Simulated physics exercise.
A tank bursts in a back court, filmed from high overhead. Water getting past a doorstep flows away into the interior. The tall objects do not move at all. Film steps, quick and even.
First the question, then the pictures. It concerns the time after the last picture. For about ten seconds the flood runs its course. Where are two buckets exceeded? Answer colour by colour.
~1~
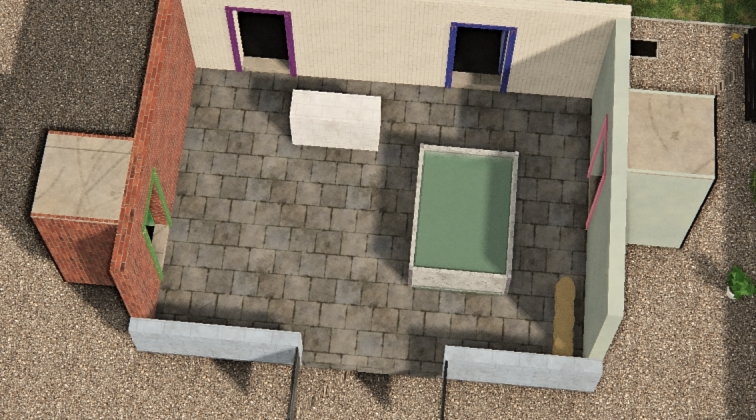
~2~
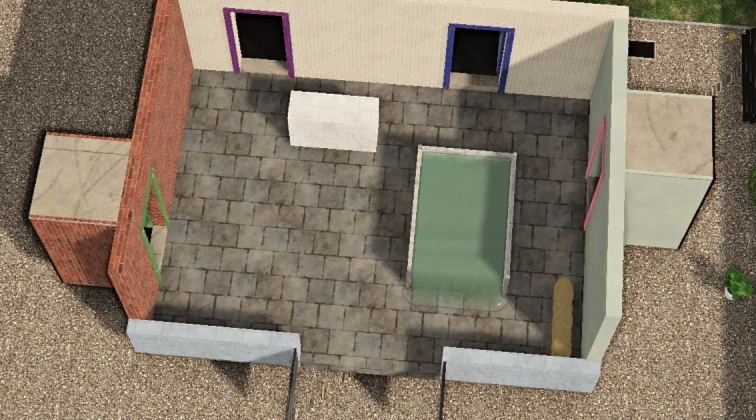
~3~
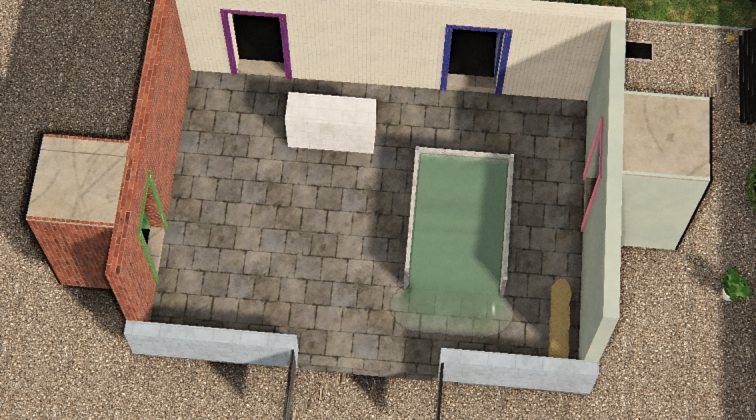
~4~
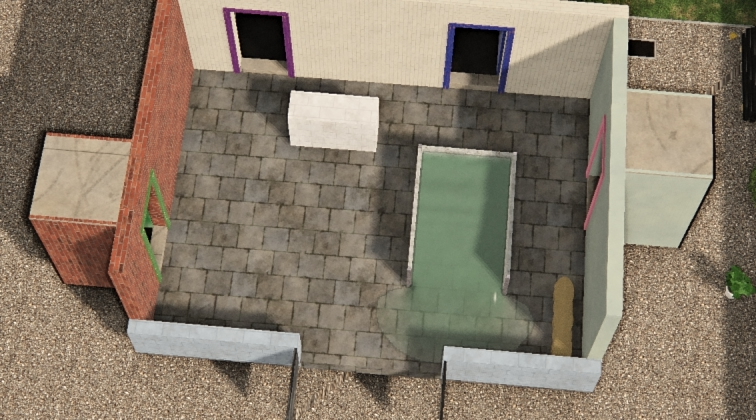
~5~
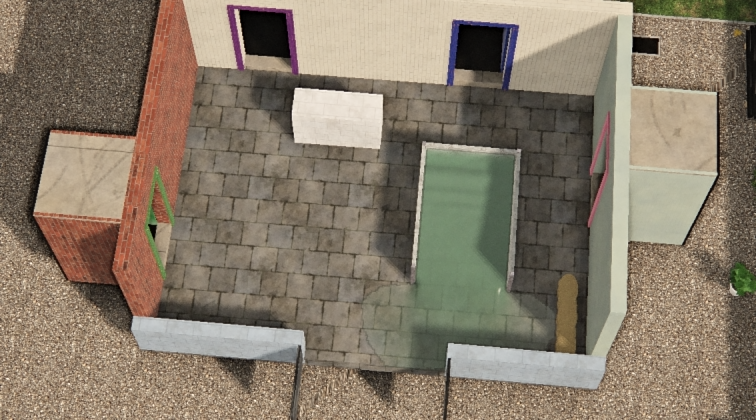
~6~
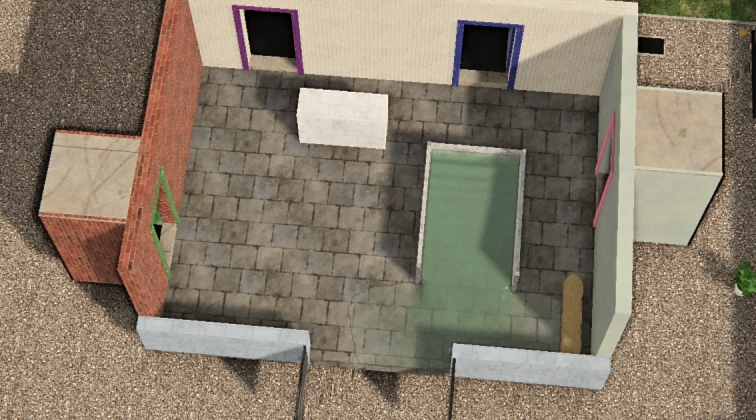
As I see it, the green door is not overrun past two buckets. The pink door is not overrun past two buckets. The purple door is not overrun past two buckets. The blue door is not overrun past two buckets.
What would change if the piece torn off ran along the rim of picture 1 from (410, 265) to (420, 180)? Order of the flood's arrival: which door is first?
That one is the door marked green.
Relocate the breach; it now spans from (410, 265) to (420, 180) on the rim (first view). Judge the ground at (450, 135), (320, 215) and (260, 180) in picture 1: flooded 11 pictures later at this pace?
Taking the spots in turn: Untouched, swamped and swamped.
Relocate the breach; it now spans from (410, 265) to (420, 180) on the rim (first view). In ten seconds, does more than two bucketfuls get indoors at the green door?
Check on green door - it gets too much.
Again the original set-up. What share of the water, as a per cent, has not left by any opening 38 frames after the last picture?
52 in a hundred.
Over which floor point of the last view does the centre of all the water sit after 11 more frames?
Around pixel (482, 285) of the last picture.
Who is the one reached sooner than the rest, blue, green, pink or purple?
Call: The one in pink.
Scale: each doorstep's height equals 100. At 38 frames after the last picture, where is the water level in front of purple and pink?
Some 0 percent, then some 40 percent.
A moment on, water covers 15 % of the floor; the green door not reached, the pink door not reached, the purple door not reached, the blue door not reached.
Next, water covers 20 % of the floor; the green door not reached, the pink door not reached, the purple door not reached, the blue door not reached.
Then, water covers 30 % of the floor; the green door not reached, the pink door wet at the sill, nothing in, the purple door not reached, the blue door not reached.
Later, water covers 55 % of the floor; the green door wet at the sill, nothing in, the pink door wet at the sill, nothing in, the purple door not reached, the blue door wet at the sill, nothing in.
In the end, water covers 75 % of the floor; the green door wet at the sill, nothing in, the pink door wet at the sill, nothing in, the purple door wet at the sill, nothing in, the blue door wet at the sill, nothing in.
